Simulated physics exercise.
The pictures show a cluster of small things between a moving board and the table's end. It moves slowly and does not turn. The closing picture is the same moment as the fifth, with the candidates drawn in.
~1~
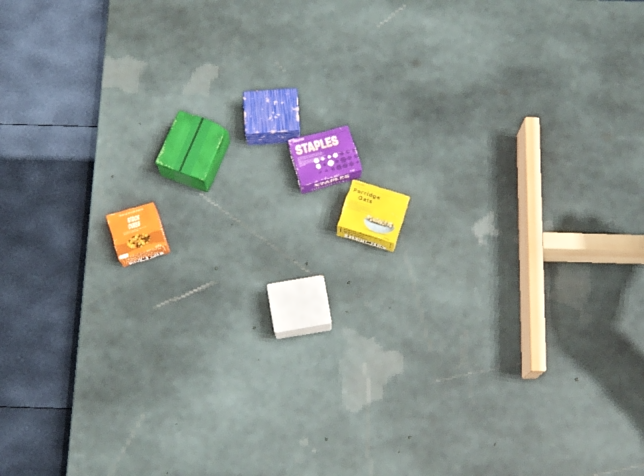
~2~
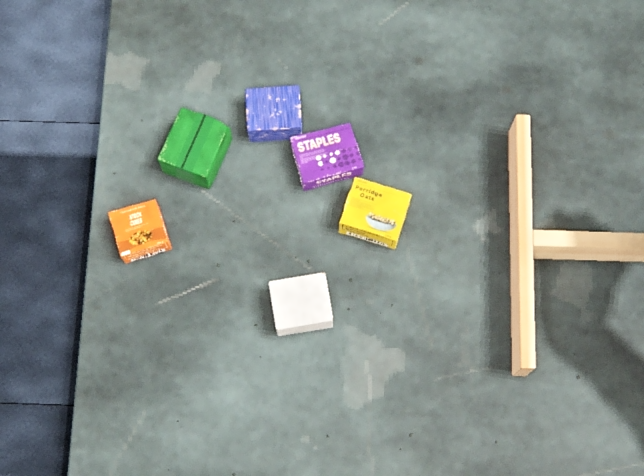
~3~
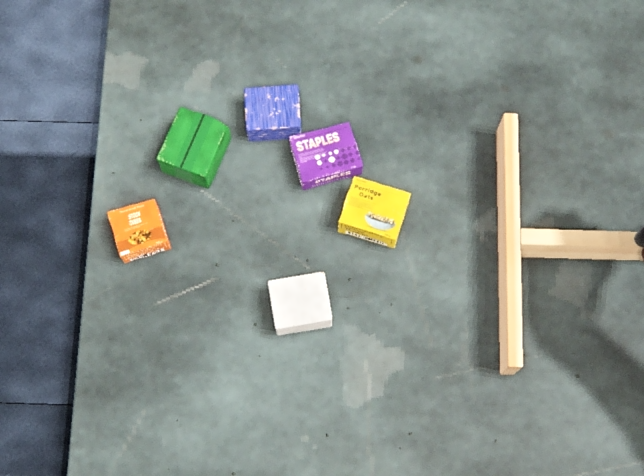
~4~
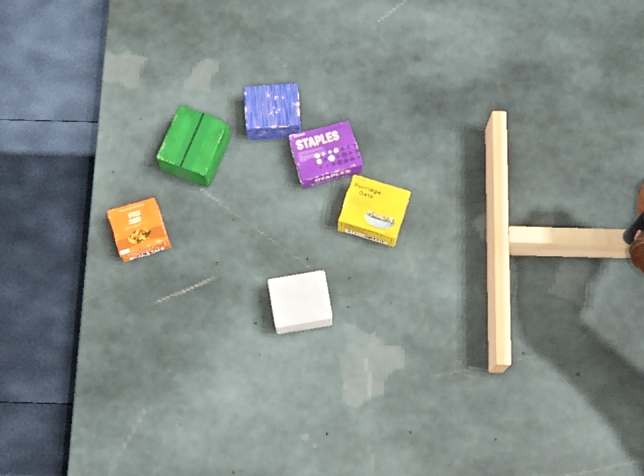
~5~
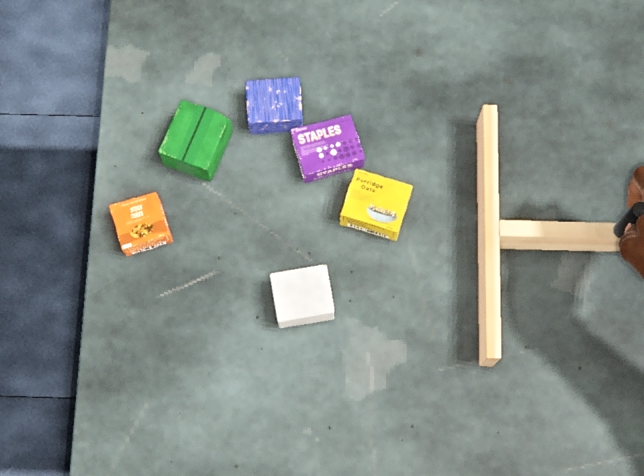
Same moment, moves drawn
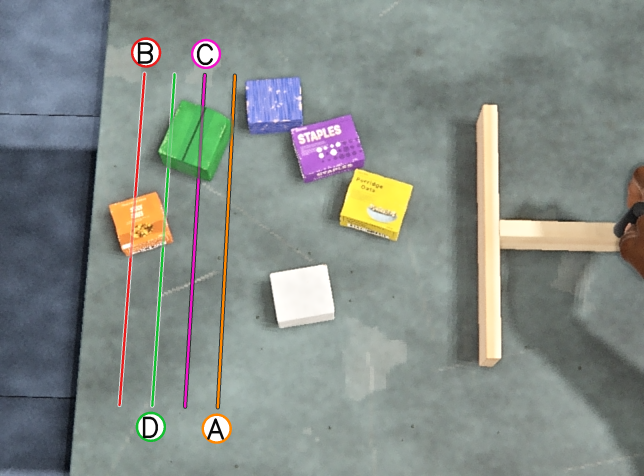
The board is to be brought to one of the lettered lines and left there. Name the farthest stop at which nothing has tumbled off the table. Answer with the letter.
Nothing falls up to C.
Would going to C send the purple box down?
No.
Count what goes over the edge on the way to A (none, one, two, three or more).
By then, none.
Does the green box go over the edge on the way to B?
By then, yes.
On the copy, A at (227, 235); B at (133, 232); C at (195, 234); D at (164, 233).
On C. First, board (385, 225); yellow packet (346, 209); orange box (141, 224).
Then, board (279, 222); green box (187, 141); blue block (253, 100).
Finally, board (197, 220); green box (109, 139); orange box (109, 224); nothing has fallen.
By contrast, A is safe but short; B drops the green box and orange box; D drops the green box and orange box.
